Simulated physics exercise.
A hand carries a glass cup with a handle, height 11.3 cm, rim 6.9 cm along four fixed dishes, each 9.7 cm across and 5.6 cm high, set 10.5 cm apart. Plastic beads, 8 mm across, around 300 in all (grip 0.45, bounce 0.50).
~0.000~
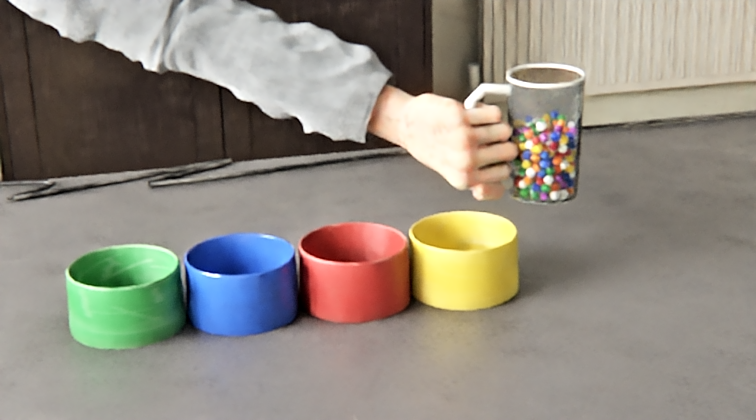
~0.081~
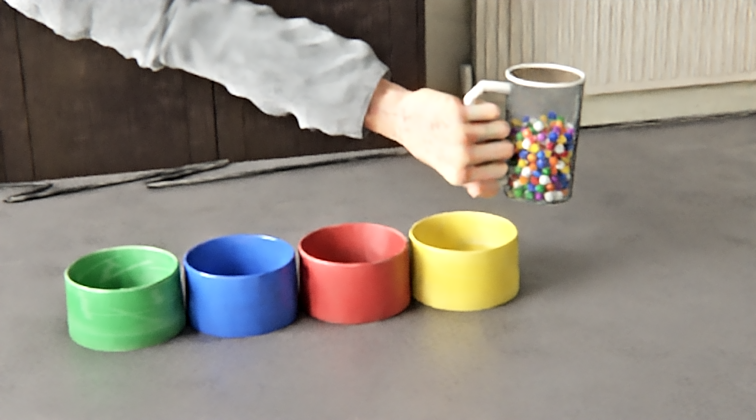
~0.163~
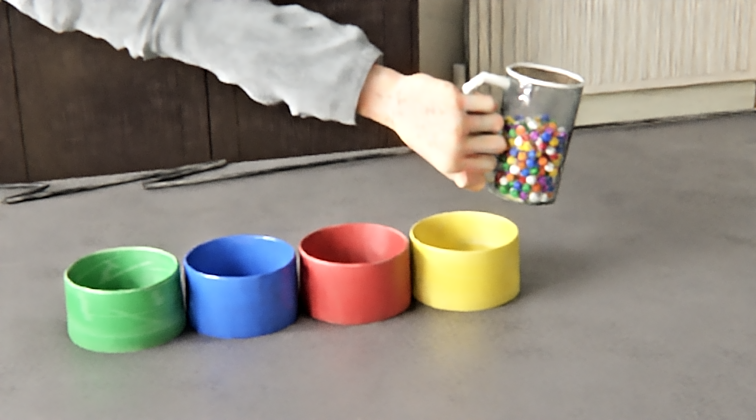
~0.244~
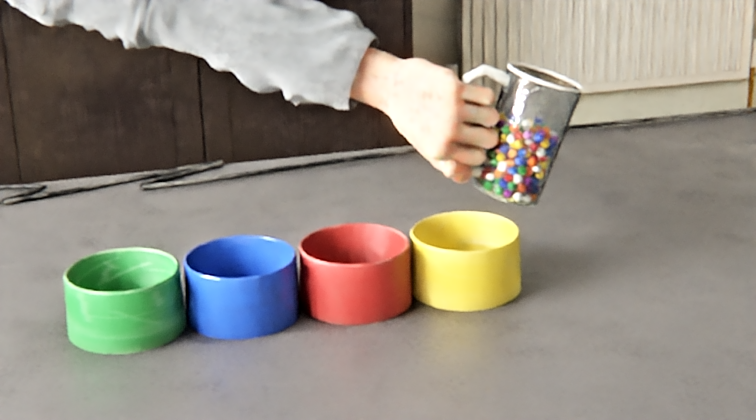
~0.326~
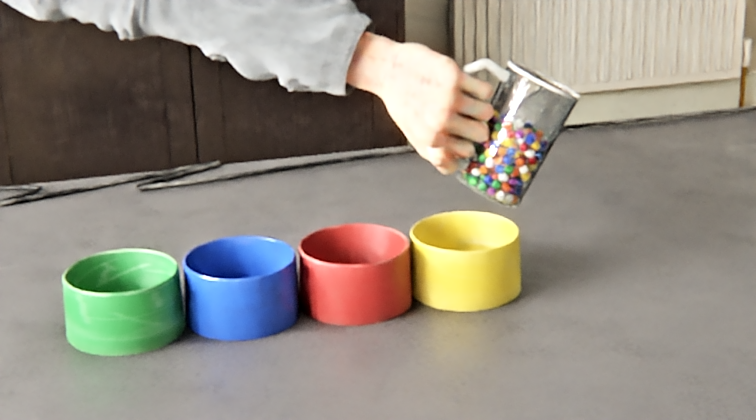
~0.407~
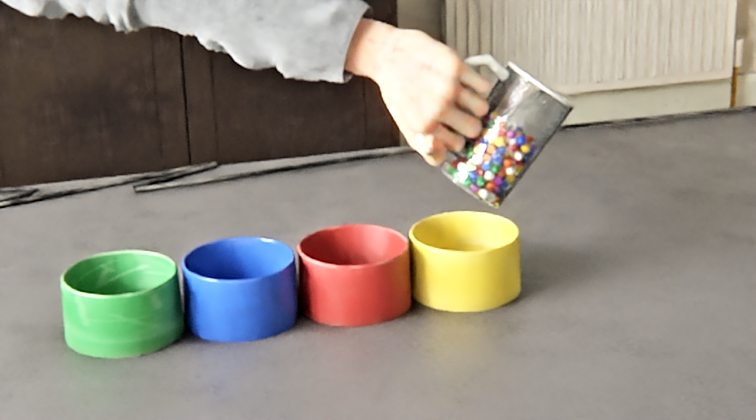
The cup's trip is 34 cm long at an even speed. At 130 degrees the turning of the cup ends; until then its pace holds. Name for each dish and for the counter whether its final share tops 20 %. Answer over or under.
Red: Under, blue: Under, green: Under, yellow: Over, counter: Under.
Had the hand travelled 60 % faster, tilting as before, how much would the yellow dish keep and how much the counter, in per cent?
Yellow 10, counter 0.
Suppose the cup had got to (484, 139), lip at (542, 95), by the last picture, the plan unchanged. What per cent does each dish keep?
Red 40, blue 50, green 0, yellow 0.
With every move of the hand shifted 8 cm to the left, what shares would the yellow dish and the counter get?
Then: Yellow 0; counter 0.
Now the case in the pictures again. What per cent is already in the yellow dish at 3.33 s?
Some 100 per cent.
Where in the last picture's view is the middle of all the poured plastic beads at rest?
Near (466, 267).
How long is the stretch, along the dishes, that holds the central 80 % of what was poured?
About 6 cm.
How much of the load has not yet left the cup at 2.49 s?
Some 0 per cent of the load.
After 1.66 s, tilt 130 degrees; cup holds 0 %, yellow 100 %.
Then, at 2.49 s, tilt 130 degrees; cup holds 0 %, yellow 100 %.
After 3.33 s, tilt 130 degrees; cup holds 0 %, yellow 100 %.
By 3.6 s all is still; red 0 %, blue 0 %, green 0 %, yellow 100 %, counter 0 %.
